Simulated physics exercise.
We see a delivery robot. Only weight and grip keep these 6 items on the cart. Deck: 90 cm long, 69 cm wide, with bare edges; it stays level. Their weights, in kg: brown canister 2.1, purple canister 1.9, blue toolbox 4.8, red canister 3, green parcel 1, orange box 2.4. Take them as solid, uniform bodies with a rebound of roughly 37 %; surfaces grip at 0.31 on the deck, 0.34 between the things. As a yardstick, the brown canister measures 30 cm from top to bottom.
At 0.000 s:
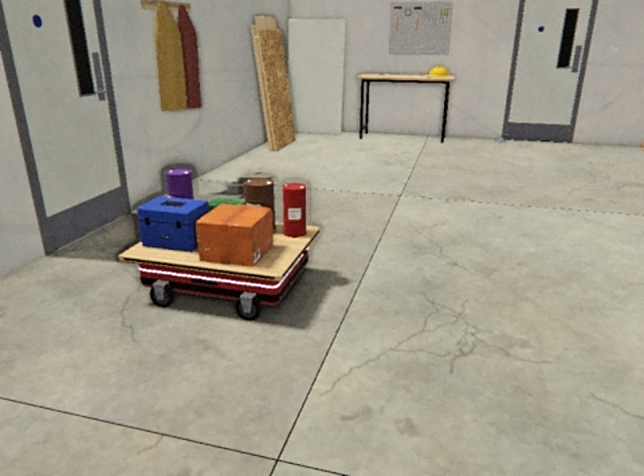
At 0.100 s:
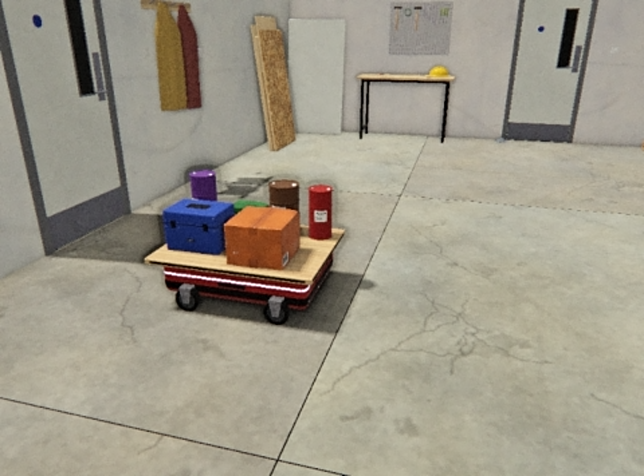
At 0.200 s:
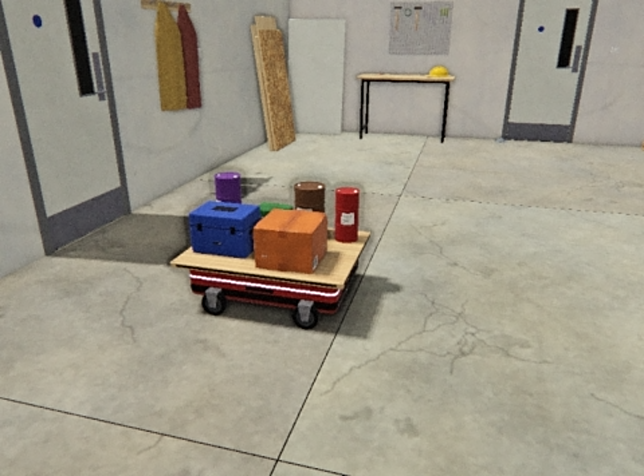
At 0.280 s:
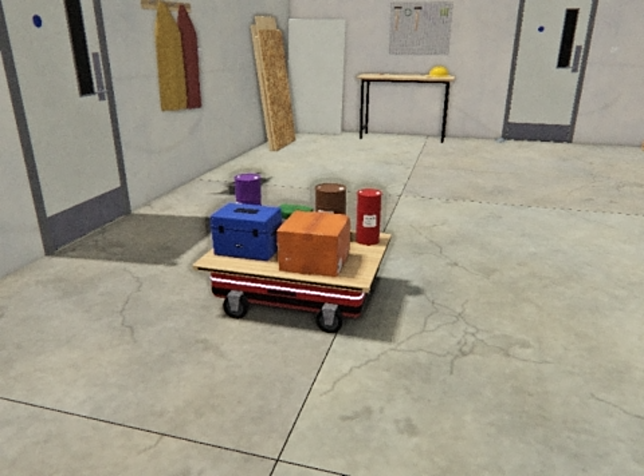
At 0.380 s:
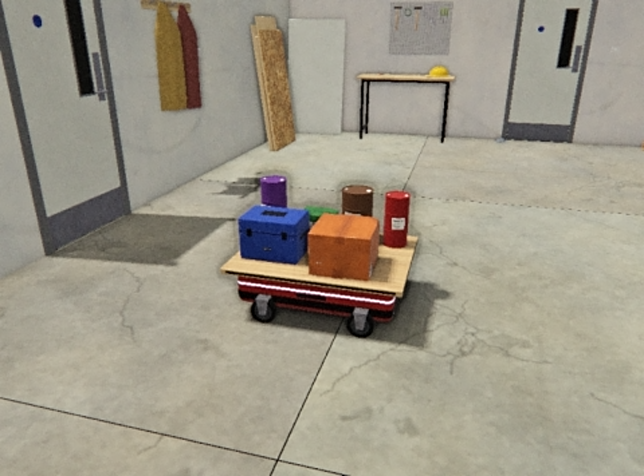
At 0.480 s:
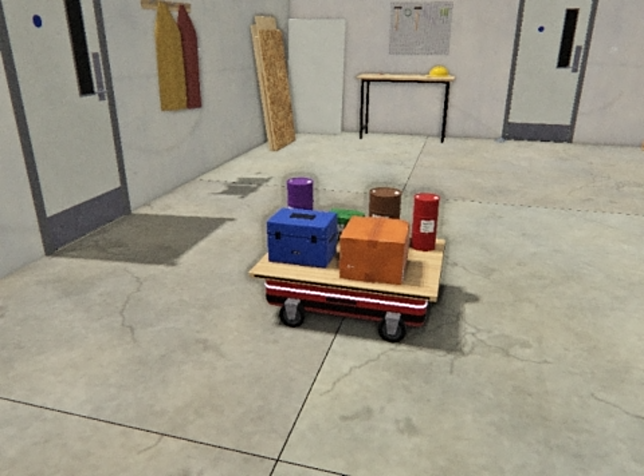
To begin with, a low wheeled cart stands near the grey door on the left of a concrete-floored room, carrying a blue toolbox, an orange box and purple, brown, red and green items. It then rolls steadily rightward across the floor and crosses the long floor seam, its load keeping its arrangement.
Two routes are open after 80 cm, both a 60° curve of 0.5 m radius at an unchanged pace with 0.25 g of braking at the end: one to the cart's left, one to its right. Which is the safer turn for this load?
Turn left.
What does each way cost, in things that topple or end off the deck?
Turning left 3, turning right 4.
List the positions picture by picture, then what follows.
In the first frame, cart has run 0 cm.
In the second frame, cart has run 16 cm; orange box (264, 237).
In the third frame, cart has run 32 cm; blue toolbox (226, 229); red canister (347, 215).
In the fourth frame, cart has run 45 cm; orange box (315, 242).
In the fifth frame, cart has run 61 cm; blue toolbox (275, 234); red canister (396, 220).
In the sixth frame, cart has run 77 cm; brown canister (384, 217).
Turning left. Around 0.88 s, cart has run 141 cm, turned 51°; orange box now off the deck; brown canister shifted 36 cm near (482, 215); purple canister shifted 2 cm near (393, 216).
Around 1.18 s, cart has run 185 cm, turned 60°; red canister now off the deck; brown canister shifted 45 cm near (523, 200); purple canister shifted 9 cm near (444, 205).
Finally (2.5 s), off the deck, blue toolbox, red canister and orange box; not toppled but over 10 cm from the start, brown canister and green parcel; purple canister still in place (within 10 cm). Final places as that camera would see them, brown canister near (543, 191), purple canister near (470, 195).
Turning right instead, brown canister, purple canister, red canister and green parcel tipped over or off the deck, 4 of 6 in all.
